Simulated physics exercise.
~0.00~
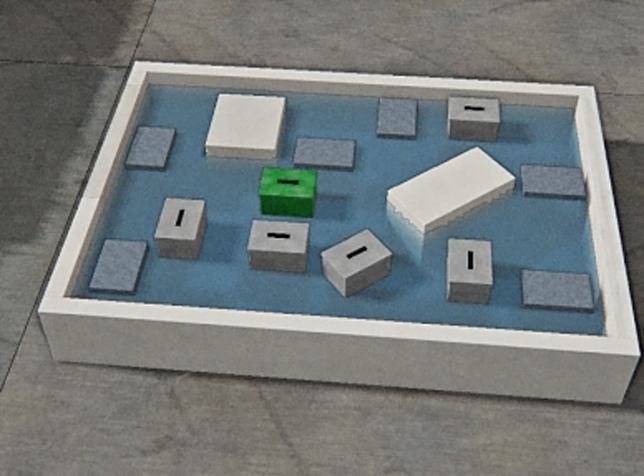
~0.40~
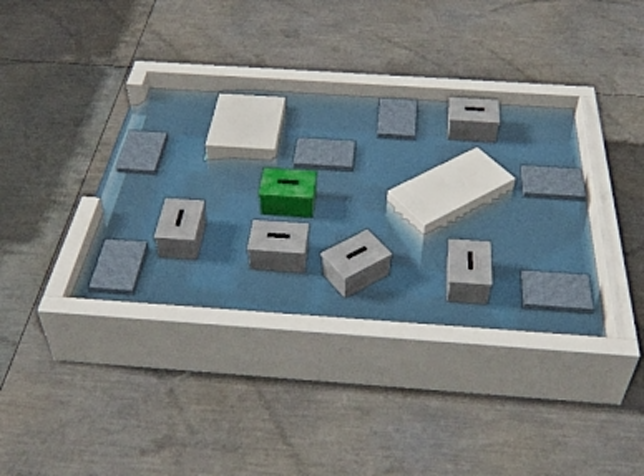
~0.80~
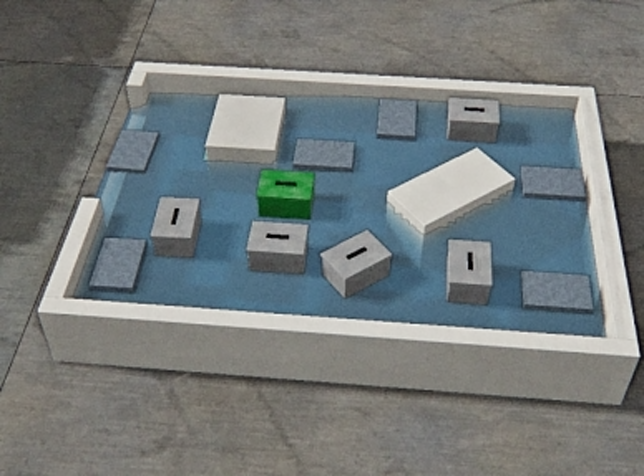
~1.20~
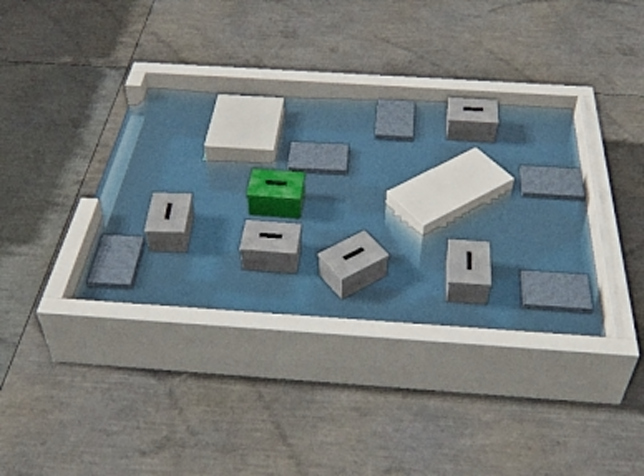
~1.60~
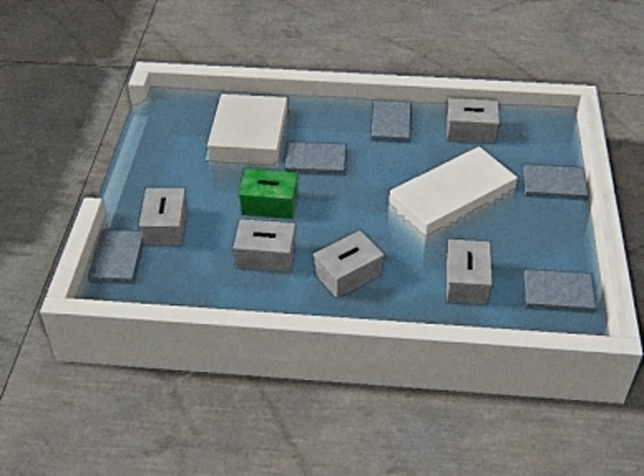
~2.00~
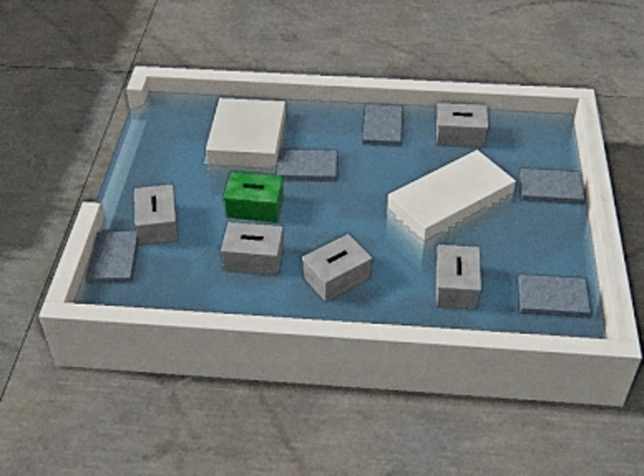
The clip opens on a walled pool of blue water holding a green block, gray blocks, flat slabs and two larger white blocks. Part of the left wall's top disappears, and the upper-left slab slides out of view through the gap. The green block and several gray pieces then drift modestly left.
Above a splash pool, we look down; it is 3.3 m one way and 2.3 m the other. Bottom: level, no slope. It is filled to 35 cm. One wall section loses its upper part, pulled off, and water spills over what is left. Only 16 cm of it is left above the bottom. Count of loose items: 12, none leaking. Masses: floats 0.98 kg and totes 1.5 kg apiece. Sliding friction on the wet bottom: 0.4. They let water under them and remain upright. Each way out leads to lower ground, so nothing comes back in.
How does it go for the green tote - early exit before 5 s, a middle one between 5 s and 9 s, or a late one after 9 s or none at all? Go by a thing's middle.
It is missing at the second time only.
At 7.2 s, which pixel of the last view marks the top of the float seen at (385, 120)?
(335, 130) or so.
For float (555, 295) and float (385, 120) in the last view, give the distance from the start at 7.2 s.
In turn: 10 cm, 50 cm.
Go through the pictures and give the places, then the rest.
The green tote at (288, 183) floats; 35 cm deep round most things; 0 of 12 have shifted, in the first frame.
The green tote at (288, 183), afloat; 35 cm deep round most things; 1 of 12 have shifted, in the second frame.
The green tote at (286, 184) floats; 35 cm deep round most things; 2 of 12 have shifted, in the third frame.
The green tote at (276, 184), afloat, 8 cm from its start; 34 cm deep round most things; 5 of 12 have shifted, in the fourth frame.
The green tote at (268, 184), afloat, 15 cm from its start; 32 cm deep round most things; 8 of 12 have shifted, in the fifth frame.
The green tote at (253, 187), afloat, 24 cm from its start; about 2220 L in view; 10 of 12 have shifted, in the sixth frame.
After 3.2 s the green tote is near (214, 181), 0.5 m from its start, afloat; 1 of 12 are out; 11 afloat.
After 7.2 s the green tote has gone out (at 7.1 s); 3 of 12 are out; 9 afloat.
After 12.0 s the green tote has gone out (at 7.1 s); 3 of 12 are out; 9 afloat.
After 16.0 s the green tote has gone out (at 7.1 s); 3 of 12 are out; 9 afloat.
